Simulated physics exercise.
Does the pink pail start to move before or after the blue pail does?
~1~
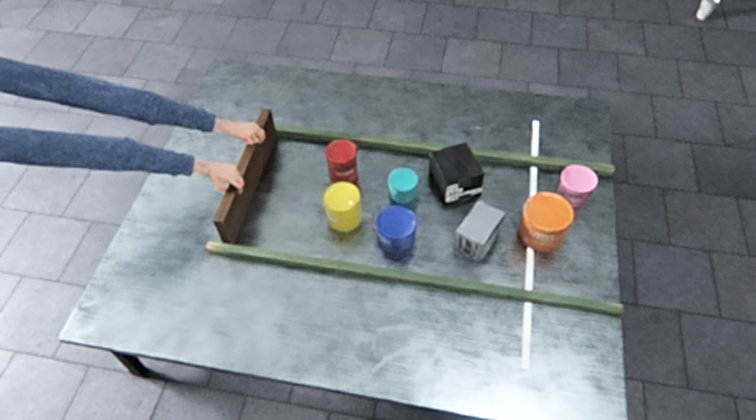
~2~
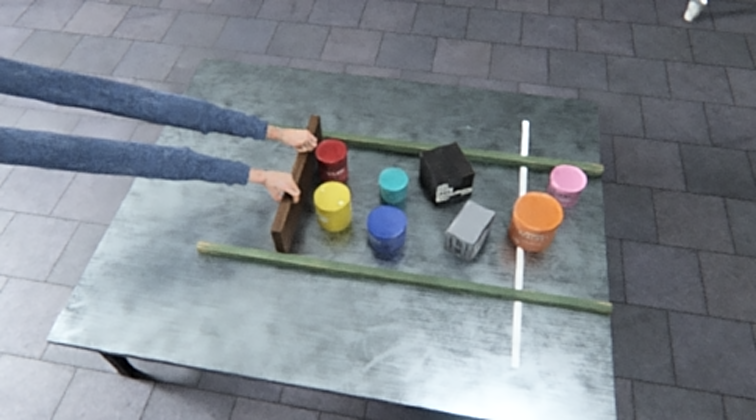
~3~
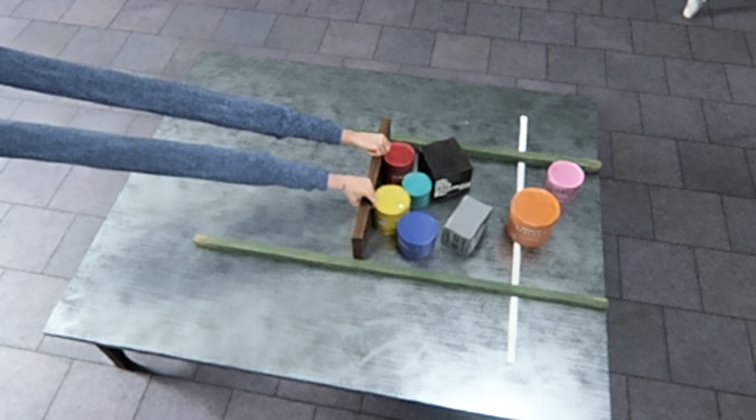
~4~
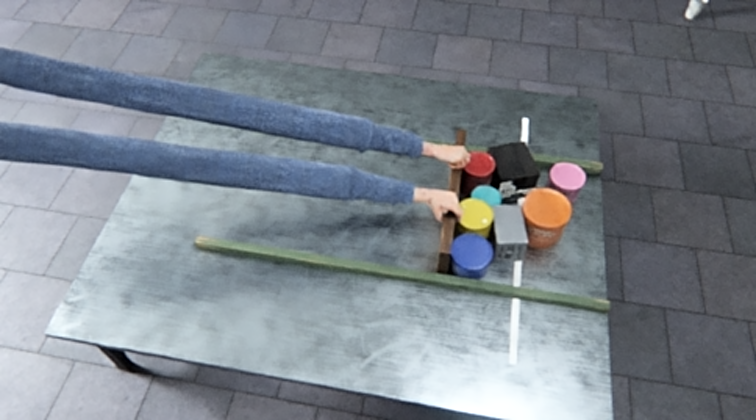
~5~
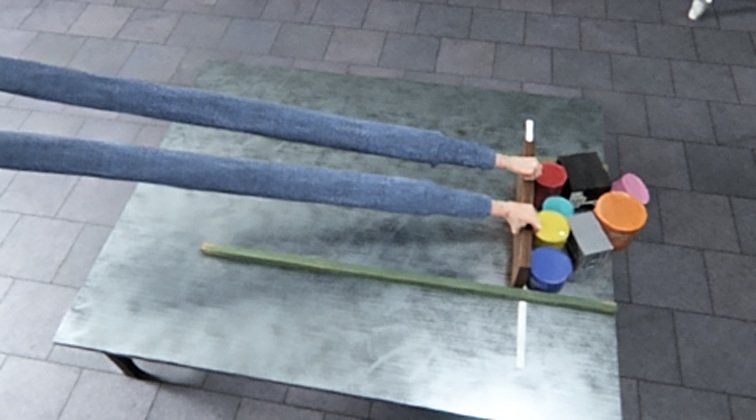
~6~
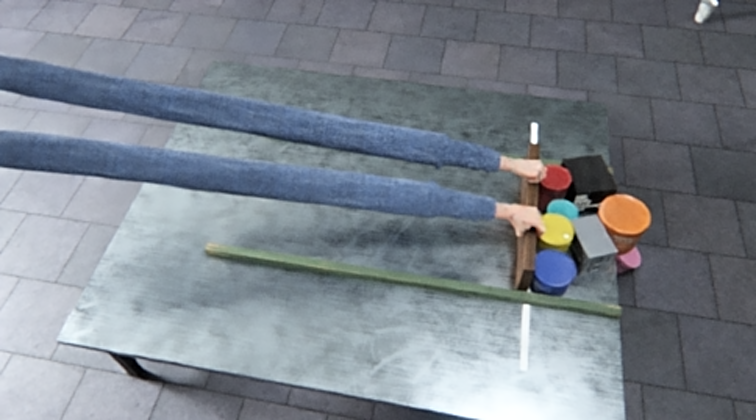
The pink pail starts to move after the blue pail. The blue pail is already sliding right while the pink pail is still at rest near the right edge.
In the video, two hands slide a wooden plank rightward across a table, bunching colorful pails, a black box and a grey crate together. The plank stops at the white tape, and the pink pail drops off the right edge while the others remain crowded there.
